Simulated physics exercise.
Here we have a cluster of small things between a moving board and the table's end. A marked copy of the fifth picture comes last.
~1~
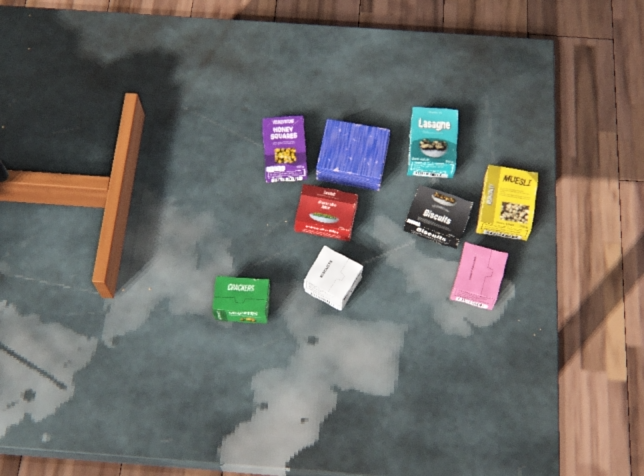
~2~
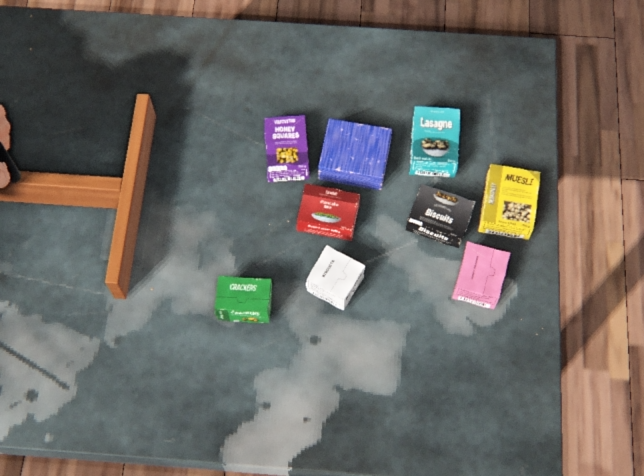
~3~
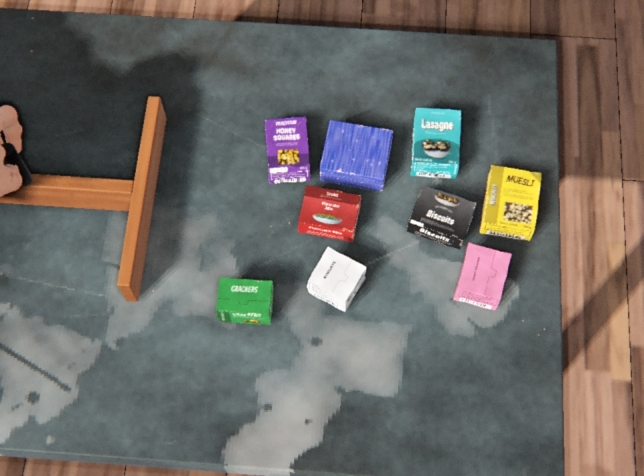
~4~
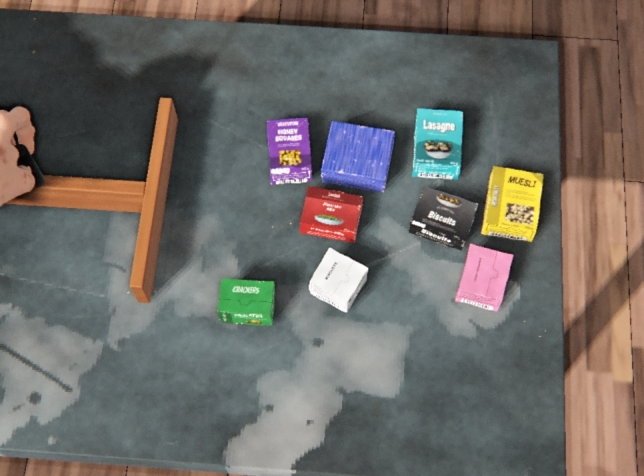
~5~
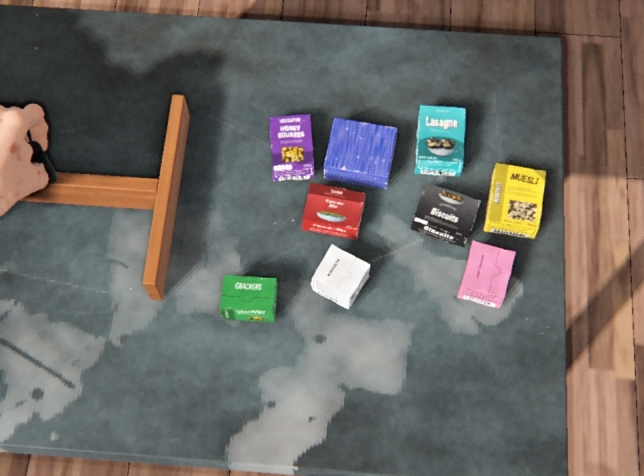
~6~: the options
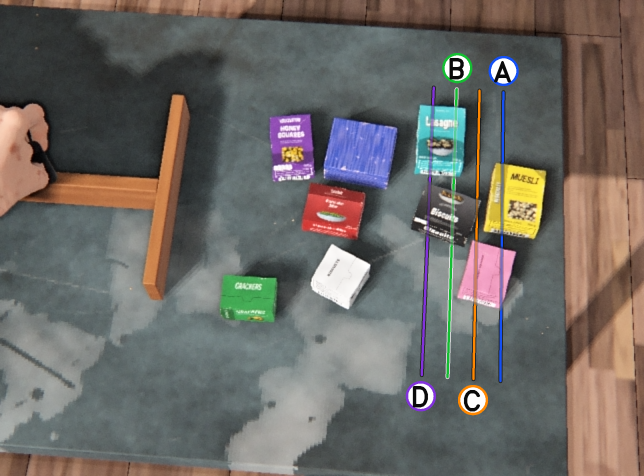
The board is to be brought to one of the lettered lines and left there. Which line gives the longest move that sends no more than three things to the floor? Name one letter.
Up to line C.
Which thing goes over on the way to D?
The yellow packet goes over.
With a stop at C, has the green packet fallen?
No.
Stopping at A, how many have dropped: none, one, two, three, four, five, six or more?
Five.
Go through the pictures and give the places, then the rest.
Blue block (353, 155); turquoise packet (432, 143); green packet (242, 300), in the first frame.
Board (128, 184); yellow packet (510, 202), in the second frame.
Board (139, 187); white packet (337, 280), in the third frame.
Board (152, 188); red packet (331, 214), in the fourth frame.
Board (164, 185); blue block (360, 154); turquoise packet (440, 141); green packet (249, 299), in the fifth frame.
On the marked copy, A at (502, 228); B at (452, 224); C at (477, 226); D at (428, 223).
Taking C. A third of the way, board (276, 193); green packet (302, 307); purple packet (311, 149).
Two thirds of the way, board (388, 201); yellow packet (550, 210); turquoise packet (527, 147).
When it is over, board (476, 206); turquoise packet over the edge; yellow packet over the edge; two fallen.
As for the rest, A drops five; B is within the limit but short; D is within the limit but short.
